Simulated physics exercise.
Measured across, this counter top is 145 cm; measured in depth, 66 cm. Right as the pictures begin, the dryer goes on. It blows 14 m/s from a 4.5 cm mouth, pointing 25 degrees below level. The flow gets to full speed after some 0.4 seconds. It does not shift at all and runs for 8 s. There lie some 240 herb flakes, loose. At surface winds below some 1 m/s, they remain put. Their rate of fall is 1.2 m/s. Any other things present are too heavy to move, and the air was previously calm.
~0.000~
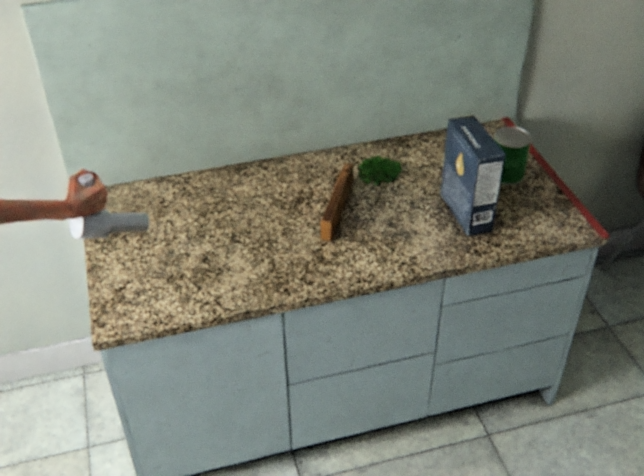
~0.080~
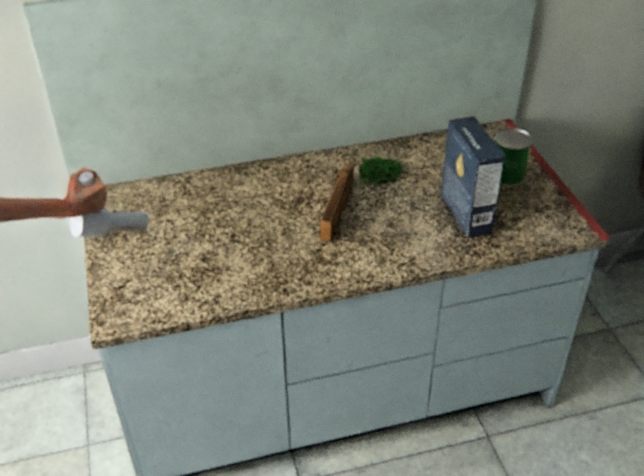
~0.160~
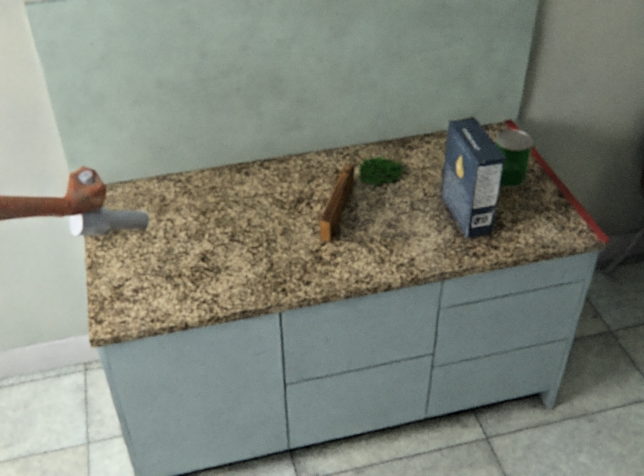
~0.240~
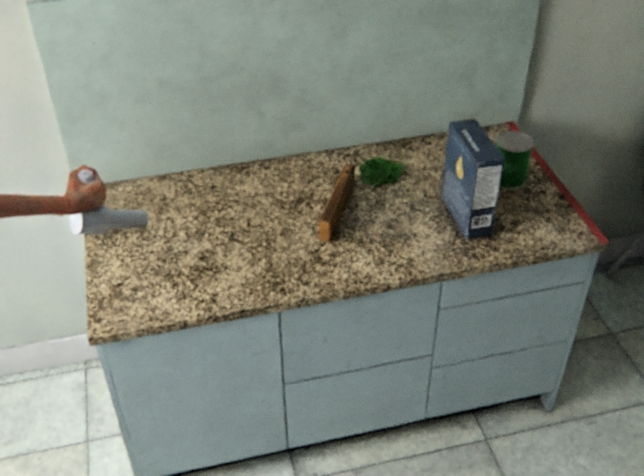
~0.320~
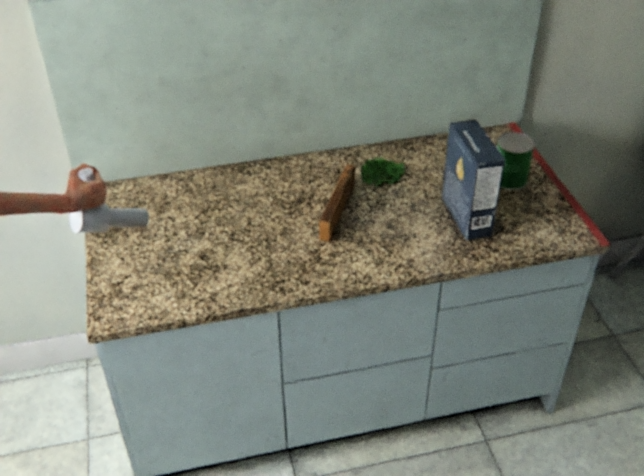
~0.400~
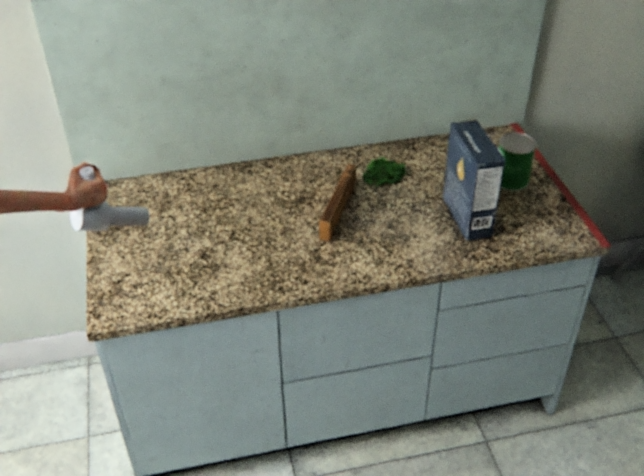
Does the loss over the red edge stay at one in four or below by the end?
No, it goes above one in four.
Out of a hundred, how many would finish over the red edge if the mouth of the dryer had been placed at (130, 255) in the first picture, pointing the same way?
40 %.
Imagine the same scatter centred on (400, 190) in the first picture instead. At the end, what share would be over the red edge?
I'd expect around 0 percent of them to end up there.
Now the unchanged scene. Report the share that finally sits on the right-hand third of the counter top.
Something close to 30 % ends up there.
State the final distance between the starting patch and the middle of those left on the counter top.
That works out close to 5 centimetres.
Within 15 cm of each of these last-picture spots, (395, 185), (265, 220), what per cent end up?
Estimates in listed order: 40 %; 0 %.
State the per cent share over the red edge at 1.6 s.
I reckon close to 20 %.
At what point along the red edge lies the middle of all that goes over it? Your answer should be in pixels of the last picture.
(525, 133).
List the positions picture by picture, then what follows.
The middle of the herb flakes is near (381, 170), none has stirred yet and the mouth of the dryer is at (145, 222), in the first frame.
The middle of the herb flakes is near (382, 170), none has stirred yet and the red edge is centred on (555, 173), in the second frame.
The middle of the herb flakes is near (382, 170), none has stirred yet, the top of a board is at (338, 191) and the top of a carton is at (476, 138), in the third frame.
The middle of the herb flakes is near (383, 171) and none has stirred yet, in the fourth frame.
The middle of the herb flakes is near (384, 171) and none has stirred yet, in the fifth frame.
The middle of the herb flakes is near (385, 171) and none has stirred yet, in the sixth frame.
After 1.6 s, 57 % are on the move or not yet settled, 22 % are over the red edge; the middle of those still in play is near (398, 172).
After 2.6 s, 48 % are on the move or not yet settled, 29 % are over the red edge; the middle of those still in play is near (398, 172).
After 4.4 s, 36 % are on the move or not yet settled, 39 % are over the red edge; the middle of those still in play is near (398, 174).
After 8.0 s, at the end, 45 % are over the red edge; the middle of those still in play is near (398, 174).
